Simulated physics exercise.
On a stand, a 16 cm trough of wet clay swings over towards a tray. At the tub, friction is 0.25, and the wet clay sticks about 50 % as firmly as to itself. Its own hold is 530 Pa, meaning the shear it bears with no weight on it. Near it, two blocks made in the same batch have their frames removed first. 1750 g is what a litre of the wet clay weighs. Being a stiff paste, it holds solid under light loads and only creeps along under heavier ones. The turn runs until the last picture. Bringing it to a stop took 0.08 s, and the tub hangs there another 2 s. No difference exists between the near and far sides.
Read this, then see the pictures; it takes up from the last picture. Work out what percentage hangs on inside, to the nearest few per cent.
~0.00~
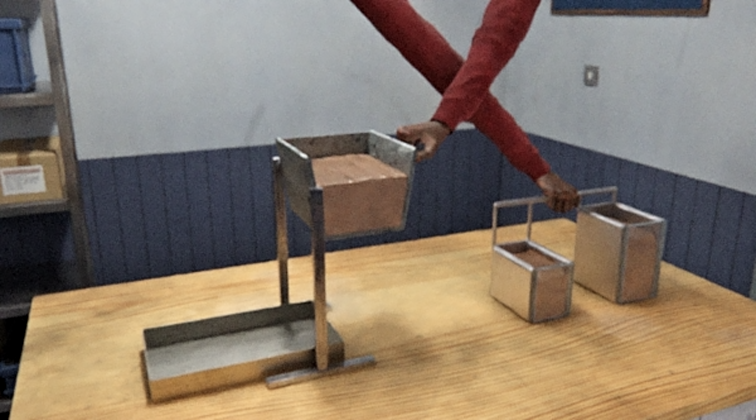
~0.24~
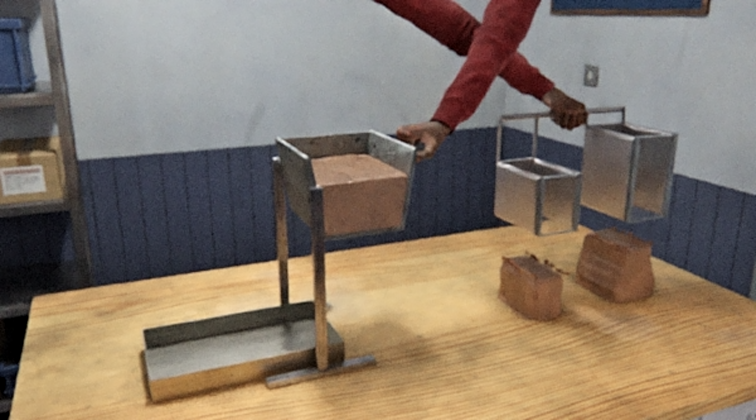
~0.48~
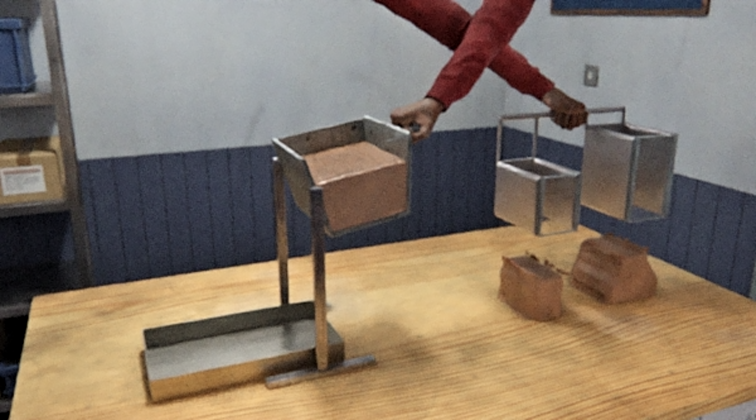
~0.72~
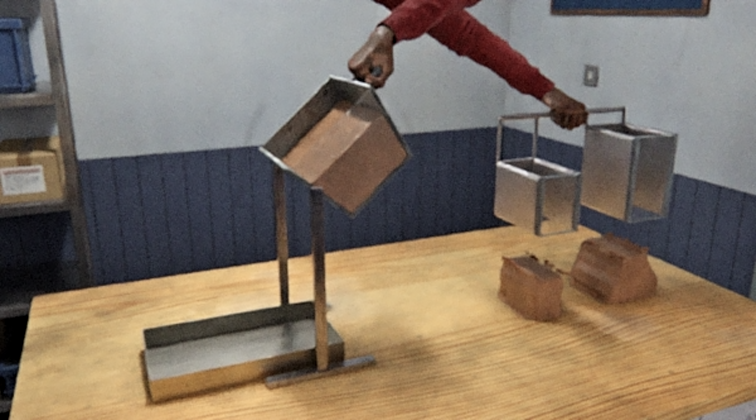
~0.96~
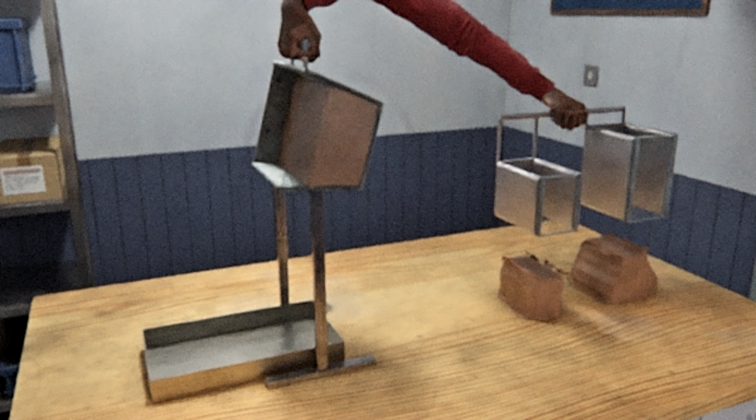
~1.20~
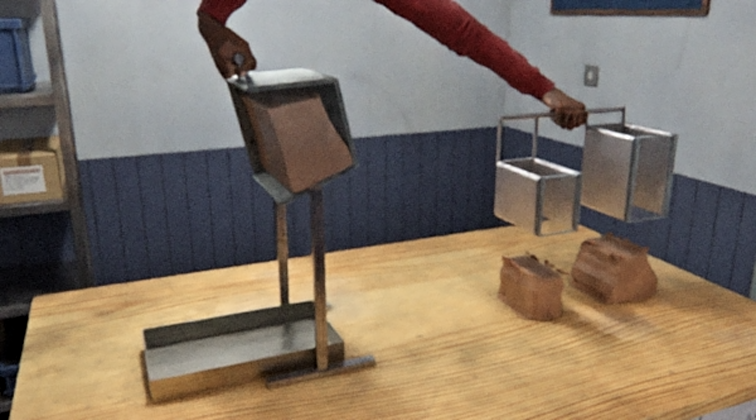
Some 5 in every hundred.
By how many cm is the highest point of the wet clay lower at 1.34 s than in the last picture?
Roughly 8 cm.
After 1.34 s, the tub is at 103 degrees and holds 65 %.
After 1.51 s, the tub is at 103 degrees and holds 28 %.
After 1.68 s, the tub is at 103 degrees and holds 7 %.
After 1.85 s, the tub is at 103 degrees and holds 5 %.
After 3.20 s, the tub is at 103 degrees and holds 5 %.
